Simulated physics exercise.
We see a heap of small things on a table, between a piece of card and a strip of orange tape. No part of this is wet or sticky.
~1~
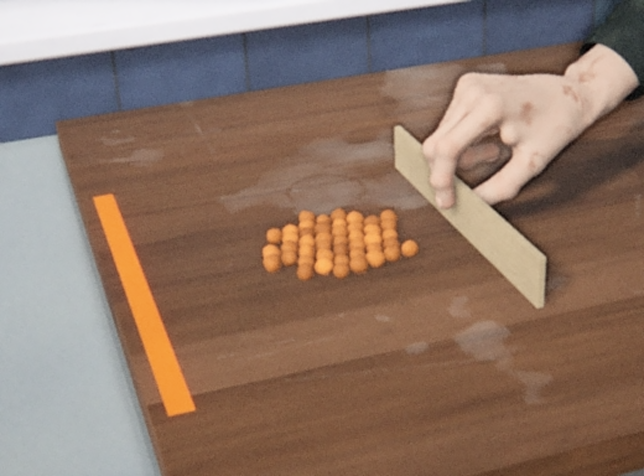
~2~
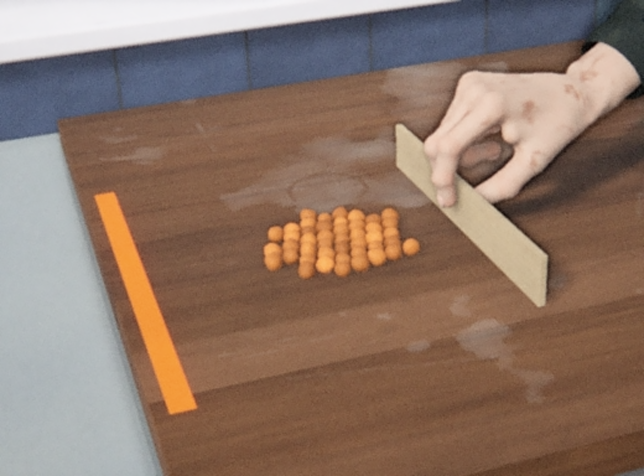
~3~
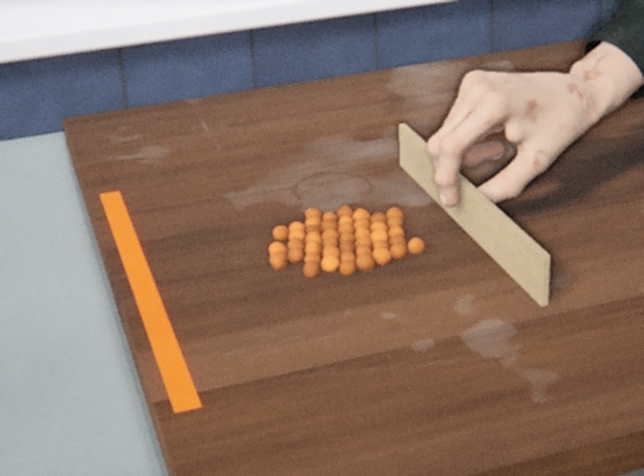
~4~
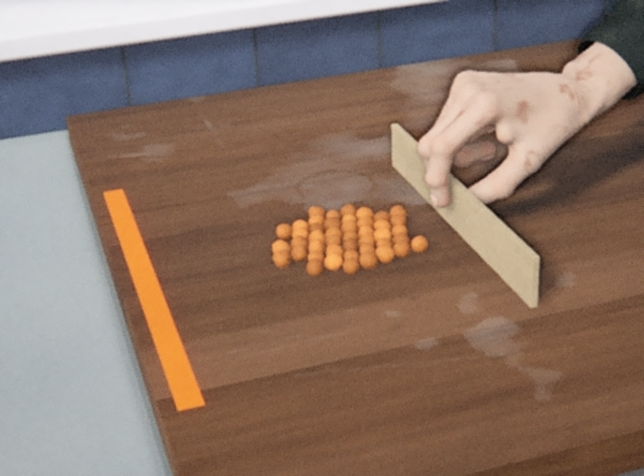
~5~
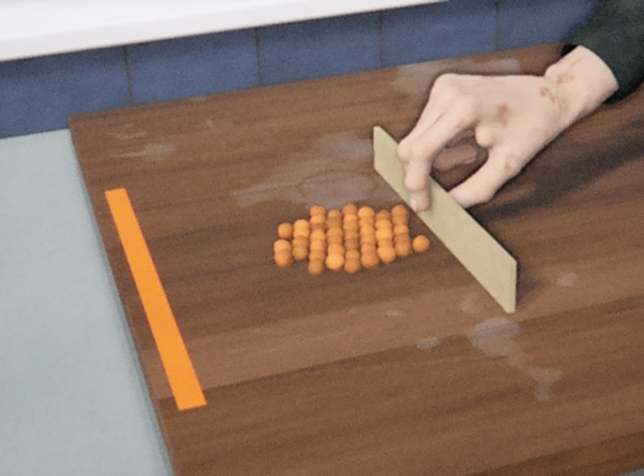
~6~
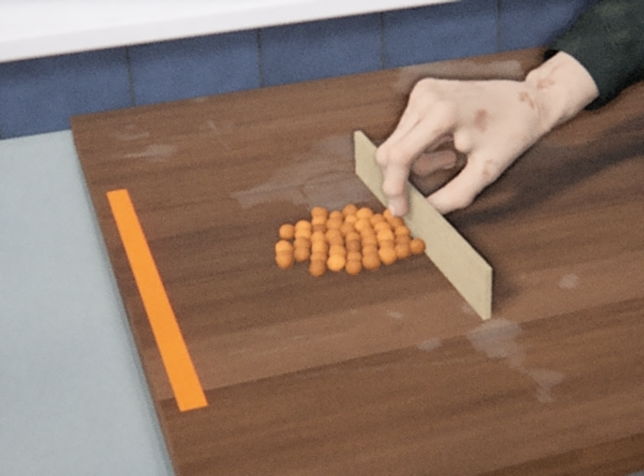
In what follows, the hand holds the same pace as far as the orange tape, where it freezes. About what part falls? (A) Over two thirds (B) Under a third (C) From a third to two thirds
Over two thirds.
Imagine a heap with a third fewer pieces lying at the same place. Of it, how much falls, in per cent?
I'd say close to 100 %.
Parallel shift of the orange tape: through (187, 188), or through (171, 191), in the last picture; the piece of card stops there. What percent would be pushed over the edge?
In order, close to 10 and 20 per cent.
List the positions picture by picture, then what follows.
In the first picture, piece of card at (529, 269), at rest; orange tape at (106, 205), right by the edge; edge at (111, 297); the heap at (340, 243), coated peanuts.
In the second picture, piece of card at (531, 268), at rest.
In the third picture, piece of card at (533, 267); the heap at (347, 240).
In the fourth picture, piece of card at (523, 269).
In the fifth picture, piece of card at (500, 274); the heap at (352, 238).
In the sixth picture, piece of card at (476, 280); orange tape at (119, 200); edge at (124, 291); the heap at (353, 239), a stray few pushed along.
Soon after the last picture, piece of card still moving, near (271, 216); heap all on the table, its front near (170, 267).
A little later, piece of card stopped at the orange tape; heap about two thirds over the edge.
Later still, piece of card stopped at the orange tape; heap all over the edge.
At rest, piece of card stopped at the orange tape; heap all over the edge.
